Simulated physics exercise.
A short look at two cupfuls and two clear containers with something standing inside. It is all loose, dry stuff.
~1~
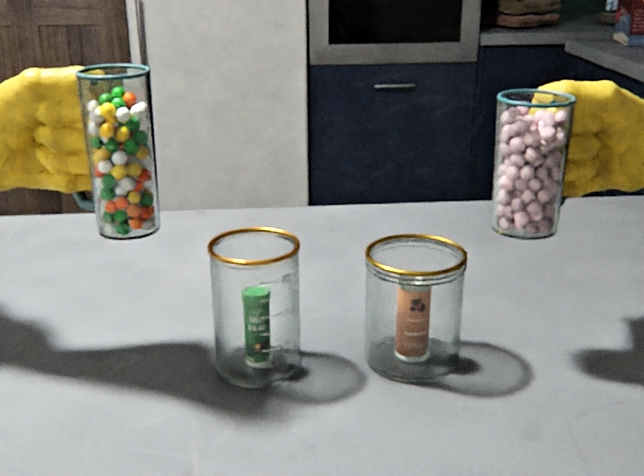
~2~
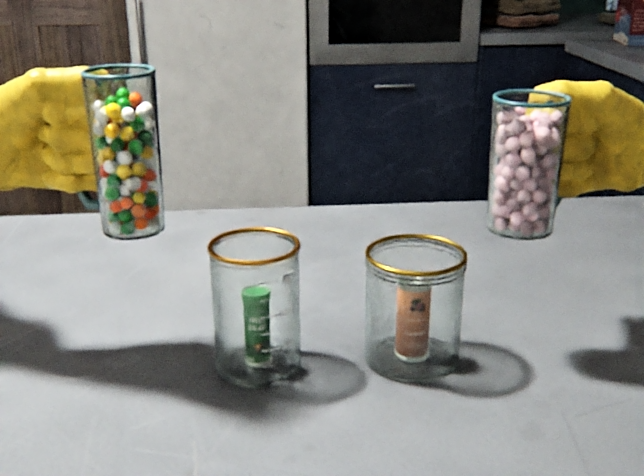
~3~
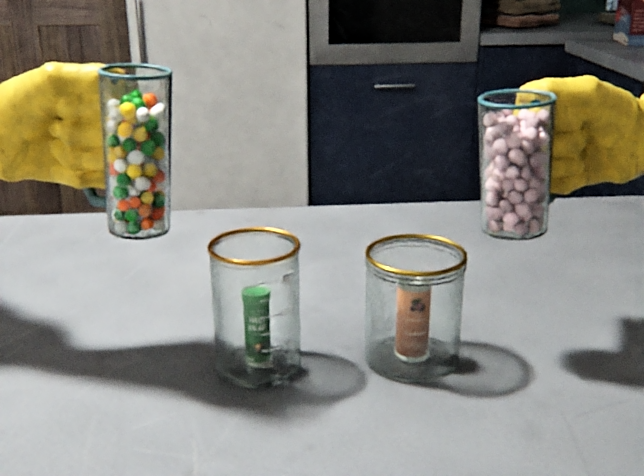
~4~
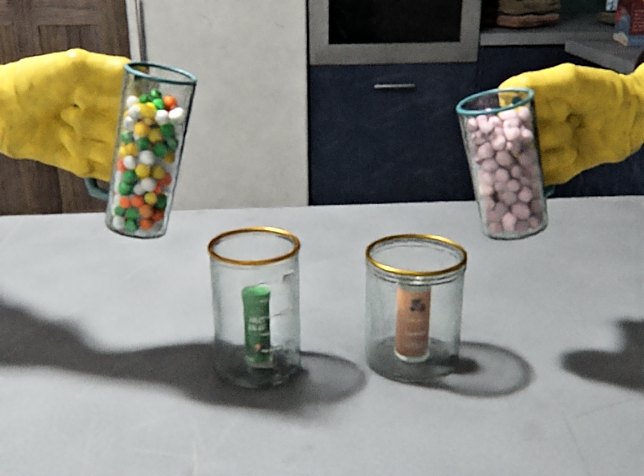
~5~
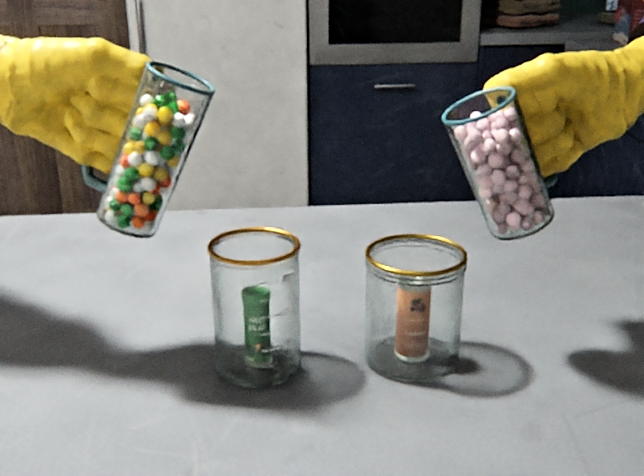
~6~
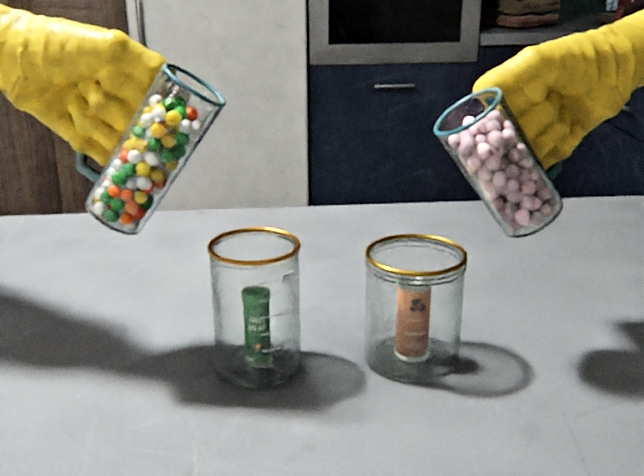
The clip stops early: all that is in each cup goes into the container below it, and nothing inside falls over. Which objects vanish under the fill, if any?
On the left it still sticks out, on the right it still sticks out.
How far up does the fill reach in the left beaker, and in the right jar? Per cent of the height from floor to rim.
Near 55 on the left, 55 on the right.
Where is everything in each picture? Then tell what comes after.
In the first picture, small tin in the left beaker (257, 325), reaching well over half way up; left cup (122, 153), nearly full of round plastic beads; small tin in the right jar (413, 316), reaching well over half way up; right cup (530, 165), nearly full of sugar pearls.
In the second picture, left cup (127, 153), upright; right cup (525, 165), upright.
In the third picture, left cup (137, 153), tipped 4°; right cup (516, 165), tipped 4°.
In the fourth picture, left cup (148, 152), tipped 14°; right cup (506, 166), tipped 14°.
In the fifth picture, left cup (153, 152), tipped 24°; right cup (501, 166), tipped 24°.
In the sixth picture, small tin in the left beaker (257, 325); left cup (153, 152), tipped 35°; small tin in the right jar (413, 316); right cup (501, 166), tipped 35°.
Then, 0.62 s later than the last frame, left beaker empty, all of its cupful still in the cup; right jar empty, all of its cupful still in the cup.
Then, 1.15 s later than the last frame, left beaker nearly empty, roughly half of its cupful still in the cup; right jar a quarter full, roughly a third of its cupful still in the cup.
Then, 1.62 s later than the last frame, left beaker half full, none of its cupful still in the cup; right jar a third full, none of its cupful still in the cup, one piece on the counter.
When it is over, left beaker half full (surface near (256, 301)), nothing beside it; right jar half full (surface near (414, 301)), one piece on the counter; the left thing is still showing; the right thing is still showing.
